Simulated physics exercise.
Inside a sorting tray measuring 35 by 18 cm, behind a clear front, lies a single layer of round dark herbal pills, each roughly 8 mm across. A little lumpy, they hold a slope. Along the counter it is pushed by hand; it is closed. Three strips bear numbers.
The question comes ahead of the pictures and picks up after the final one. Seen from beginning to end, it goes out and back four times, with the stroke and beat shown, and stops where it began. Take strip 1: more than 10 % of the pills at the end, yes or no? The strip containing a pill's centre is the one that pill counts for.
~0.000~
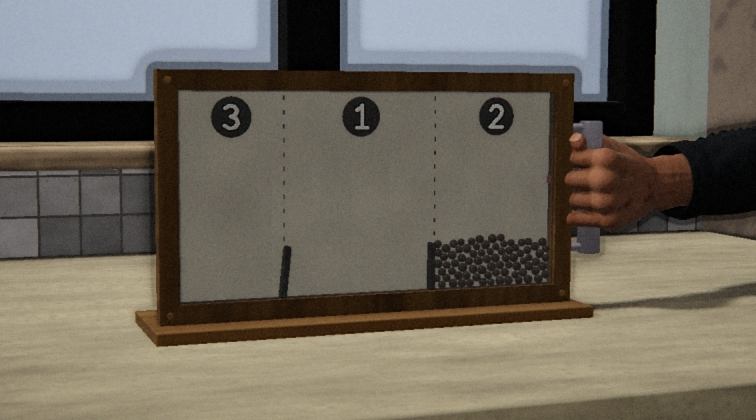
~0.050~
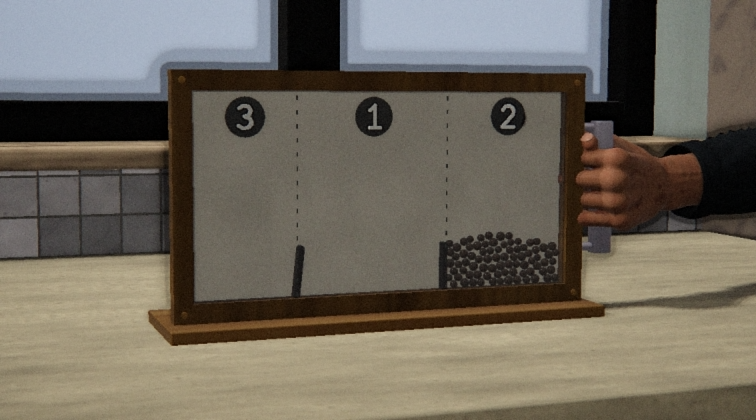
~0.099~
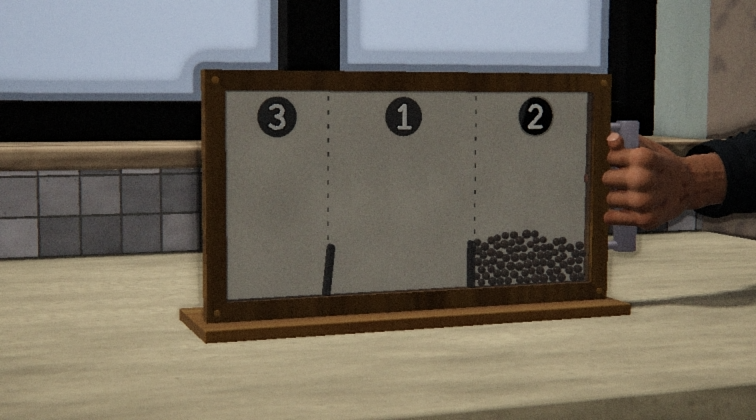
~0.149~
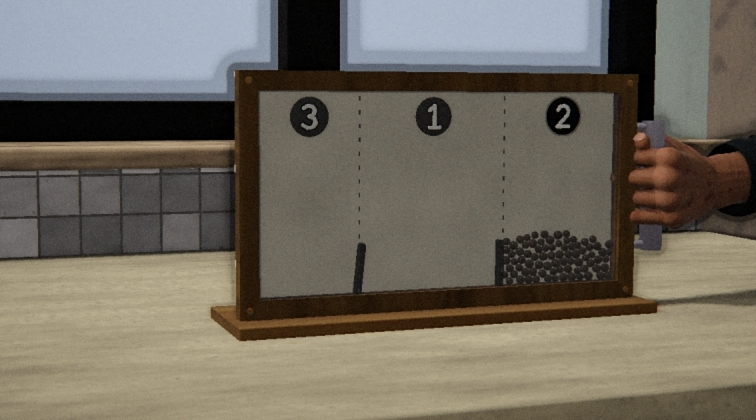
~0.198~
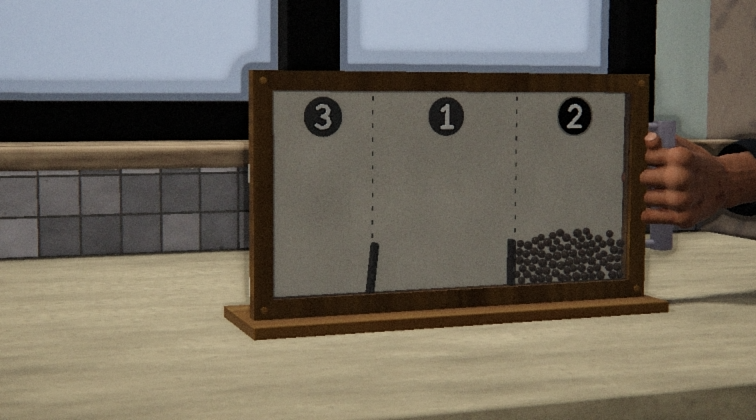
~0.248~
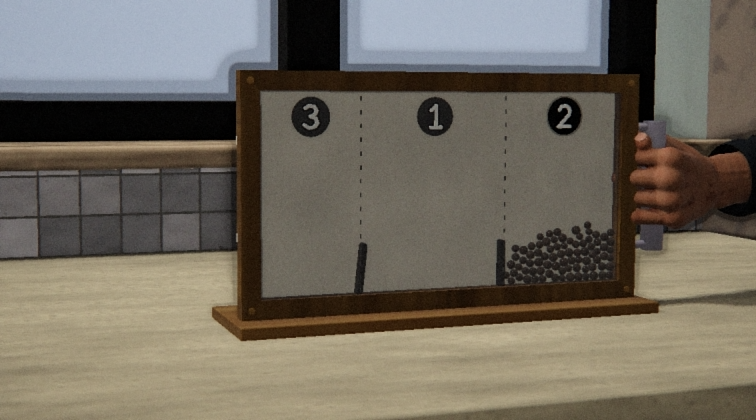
Strip 1: No.
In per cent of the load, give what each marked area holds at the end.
Result: Strip 1 = 5, strip 2 = 95, strip 3 = 0.
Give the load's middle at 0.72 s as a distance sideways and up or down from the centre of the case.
Right by about 12 cm and below by about 7 cm.
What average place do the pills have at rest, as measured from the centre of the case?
Offset approx. 11 cm right, 7 cm below.
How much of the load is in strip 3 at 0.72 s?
It comes to roughly 0 %.
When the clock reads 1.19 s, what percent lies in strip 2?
The share there is some 95 per cent.
After 0.72 s, it is 3 cm to the right; the pills' middle is 12 cm right of and 7 cm below the centre; no. 1, 5 %, no. 2, 95 %.
After 1.19 s, it is at its start; the pills' middle is 11 cm right of and 7 cm below the centre; no. 1, 5 %, no. 2, 95 %.
After 1.60 s, it is at its start; the pills' middle is 11 cm right of and 7 cm below the centre; no. 1, 5 %, no. 2, 95 %.
At rest by 2.1 s, it is at its start; no. 1, 5 %, no. 2, 95 %, no. 3, 0 %.
